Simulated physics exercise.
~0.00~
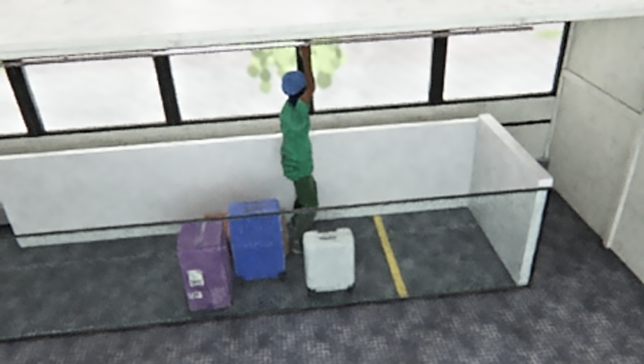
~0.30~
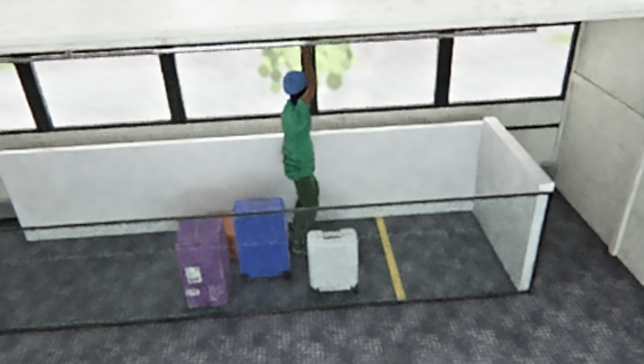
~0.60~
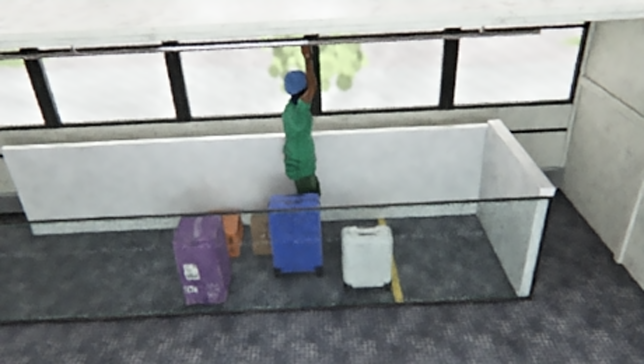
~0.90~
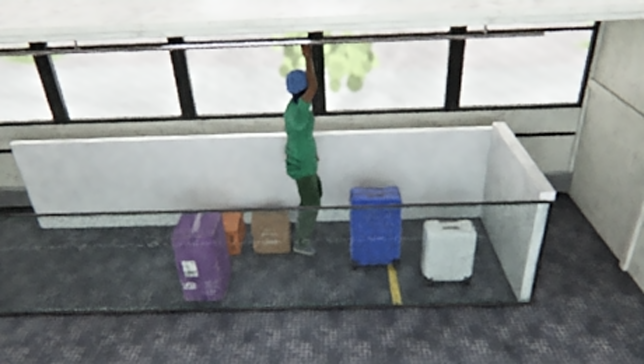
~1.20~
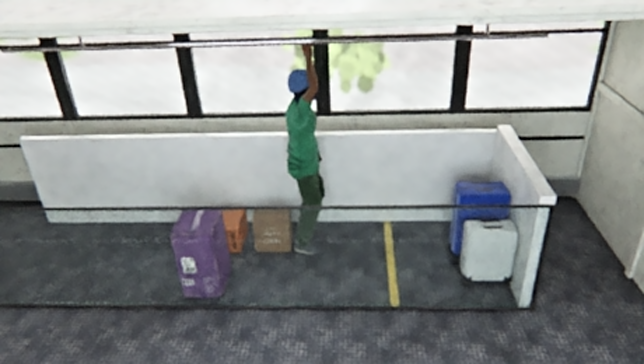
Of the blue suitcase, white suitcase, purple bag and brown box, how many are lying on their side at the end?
None of them are lying on their side. The blue suitcase, white suitcase, purple bag and brown box are all upright at the end.
